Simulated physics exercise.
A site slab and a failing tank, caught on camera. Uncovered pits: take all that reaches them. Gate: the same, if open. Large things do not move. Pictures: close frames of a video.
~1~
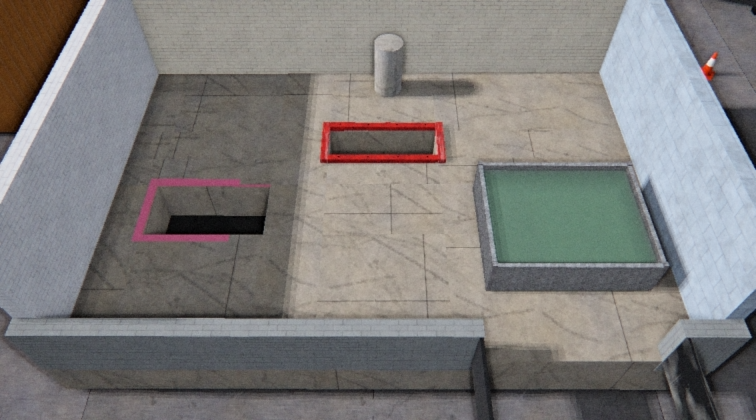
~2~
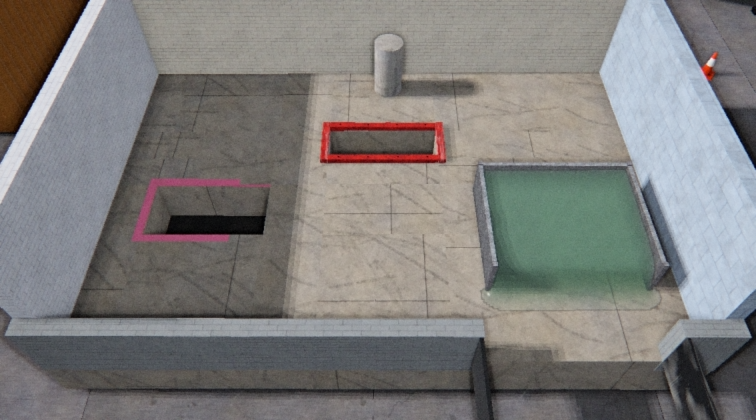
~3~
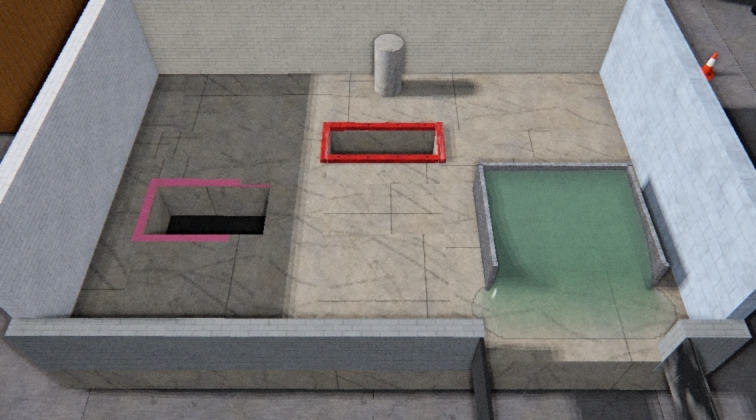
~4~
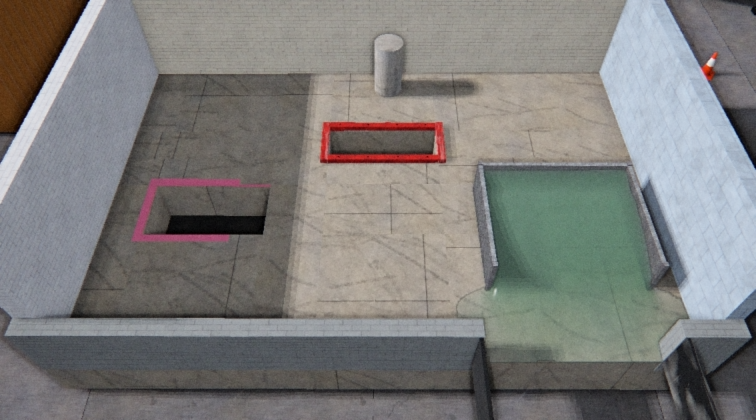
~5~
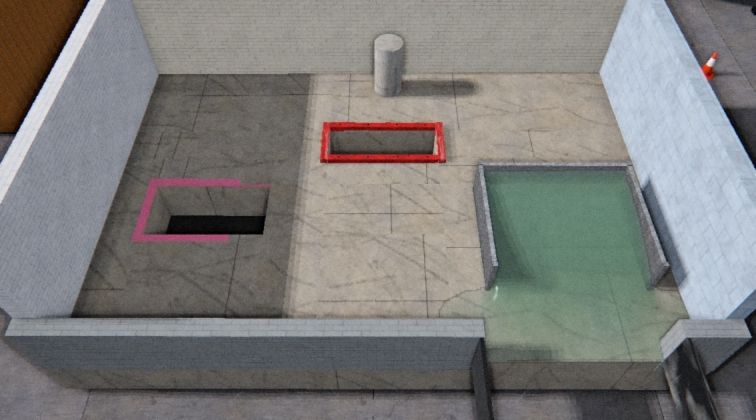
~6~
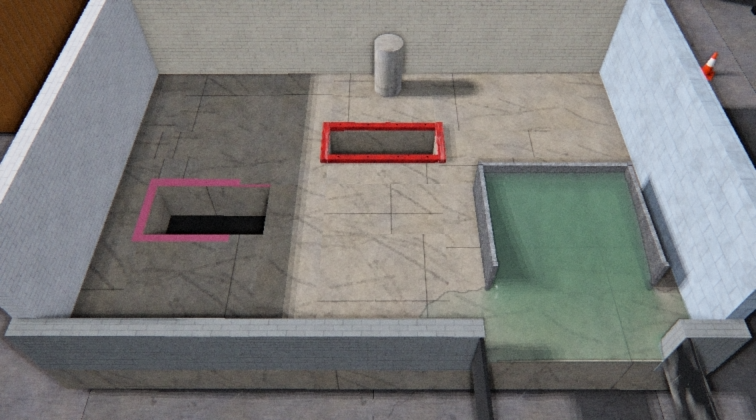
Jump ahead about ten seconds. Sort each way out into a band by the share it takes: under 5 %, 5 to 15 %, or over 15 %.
Shares: The gate takes over 15 %; the pink pit takes under 5 %; the red pit takes under 5 %.
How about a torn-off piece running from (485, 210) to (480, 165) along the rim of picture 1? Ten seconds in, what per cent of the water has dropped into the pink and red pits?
In percent: Pink 45, red 4.
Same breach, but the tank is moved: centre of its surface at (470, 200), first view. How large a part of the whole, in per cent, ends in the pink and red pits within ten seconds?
Tally in per cent: Pink pit 15, red pit 0.
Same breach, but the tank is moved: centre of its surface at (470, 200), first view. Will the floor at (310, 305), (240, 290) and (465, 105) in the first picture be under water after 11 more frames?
Looking at all three, I'd call them swamped, swamped, bone dry.
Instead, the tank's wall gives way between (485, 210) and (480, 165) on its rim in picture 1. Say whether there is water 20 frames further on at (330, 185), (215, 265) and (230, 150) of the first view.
First spot submerged, second spot submerged, third spot submerged.
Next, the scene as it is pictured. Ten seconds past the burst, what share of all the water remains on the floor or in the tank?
18 %.
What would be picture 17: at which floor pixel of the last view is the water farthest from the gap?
The wet edge reaches furthest near (265, 344).
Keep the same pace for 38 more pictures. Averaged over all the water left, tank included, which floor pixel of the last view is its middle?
Somewhere near (513, 235).
A moment on, water covers 10 % of the floor; the gate 26 %, the pink pit 0 %, the red pit 0 %.
Next, water covers 15 % of the floor; the gate 47 %, the pink pit 0 %, the red pit 0 %.
Then, water covers 15 % of the floor; the gate 64 %, the pink pit 0 %, the red pit 0 %.
Later, water covers 15 % of the floor; the gate 76 %, the pink pit 0 %, the red pit 0 %.
In the end, water covers 20 % of the floor; the gate 81 %, the pink pit 1 %, the red pit 0 %.
